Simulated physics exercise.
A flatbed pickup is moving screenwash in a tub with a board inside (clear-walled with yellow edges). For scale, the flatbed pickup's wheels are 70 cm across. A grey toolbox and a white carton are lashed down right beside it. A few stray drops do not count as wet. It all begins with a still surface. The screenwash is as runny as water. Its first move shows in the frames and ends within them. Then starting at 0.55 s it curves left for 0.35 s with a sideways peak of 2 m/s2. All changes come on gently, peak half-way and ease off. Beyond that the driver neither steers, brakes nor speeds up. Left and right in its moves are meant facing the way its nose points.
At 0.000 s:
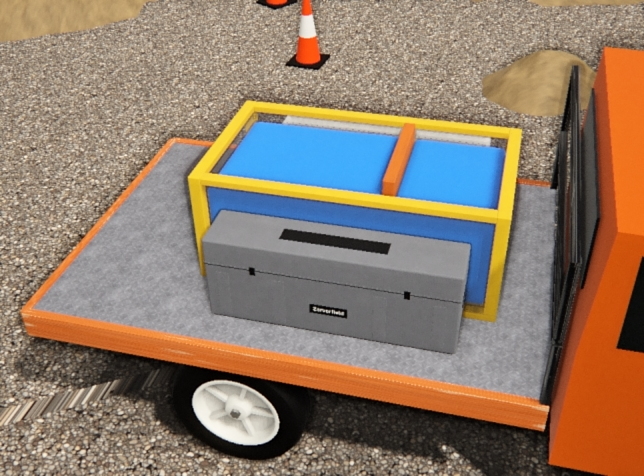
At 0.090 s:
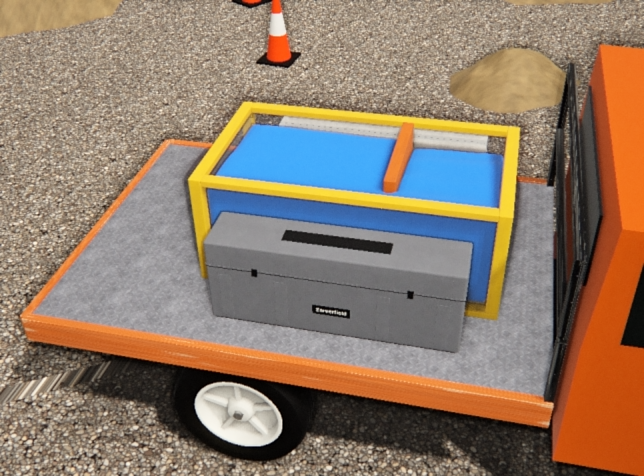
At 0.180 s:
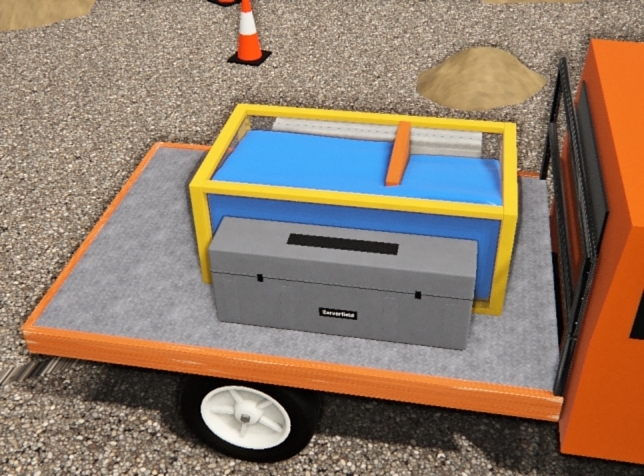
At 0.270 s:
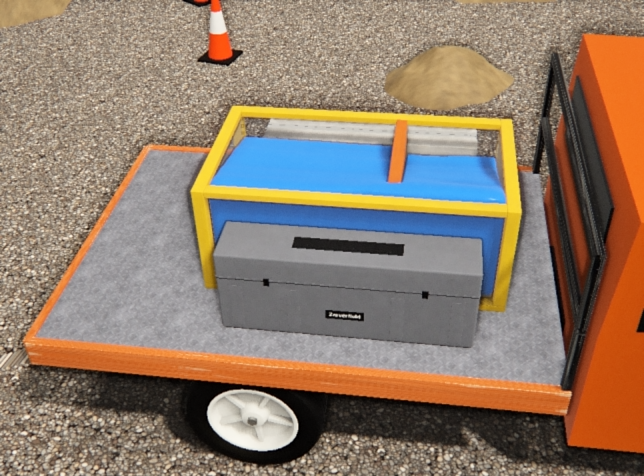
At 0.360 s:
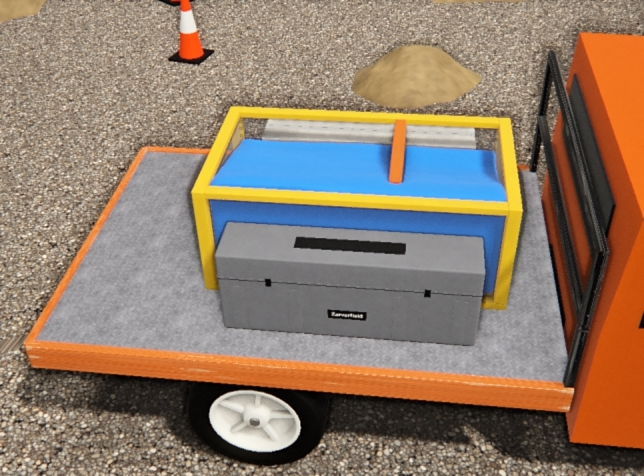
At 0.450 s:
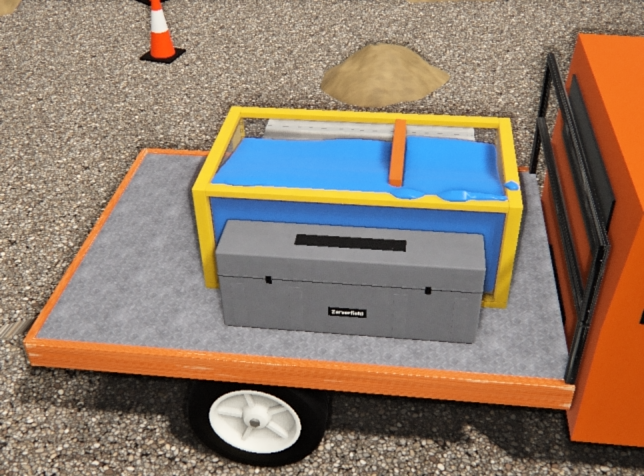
On gravelly ground with orange-and-white cones and sandy mounds, the view looks down from the side onto an orange flatbed pickup, its cab at right. A grey toolbox sits in front of a clear, yellow-edged tub of blue liquid with an orange board inside, a pale carton behind. The camera keeps pace as the pickup rolls right, the liquid tilting up towards the near side, then lapping onto the near rim at right.
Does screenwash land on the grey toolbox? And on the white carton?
The grey toolbox escapes the spill and the white carton escapes the spill.
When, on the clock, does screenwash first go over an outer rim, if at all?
That never happens.
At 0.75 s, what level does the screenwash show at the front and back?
Front 48 cm, back 48 cm.
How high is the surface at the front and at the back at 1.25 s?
Front 50 cm, back 46 cm.
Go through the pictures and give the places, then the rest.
In the first picture, the surface is at (488, 153) by the front wall; at (265, 128) by the back wall; it lies level with the rim line; board top at (389, 182); the front is on the right, levels are read along the far wall; the grey toolbox stands at the near side; the white carton stands at the far side; a wheel hub at (233, 420).
In the second picture, the surface is at (485, 164) by the front wall; at (263, 130) by the back wall; it climbs 6° towards the near side.
In the third picture, the surface is at (483, 161) by the front wall; at (259, 140) by the back wall; it climbs 12° towards the near side.
In the fourth picture, the surface is at (480, 163) by the front wall; at (256, 145) by the back wall; it climbs 16° towards the near side.
In the fifth picture, the surface is at (479, 155) by the front wall; at (255, 148) by the back wall; it climbs 15° towards the near side.
In the sixth picture, the surface is at (480, 152) by the front wall; at (255, 147) by the back wall; it climbs 11° towards the near side; a wheel hub at (253, 429).
Then, 0.75 s in, the surface is 47 cm up at the front and 49 cm at the back; nothing has left.
Then, 1.25 s in, the surface is 51 cm up at the front and 46 cm at the back; nothing has left.
Then, 1.75 s in, the surface is 48 cm up at the front and 46 cm at the back; nothing has left.
Then, 3.88 s in, nothing has left; the grey toolbox has caught a few drops and the white carton nothing.
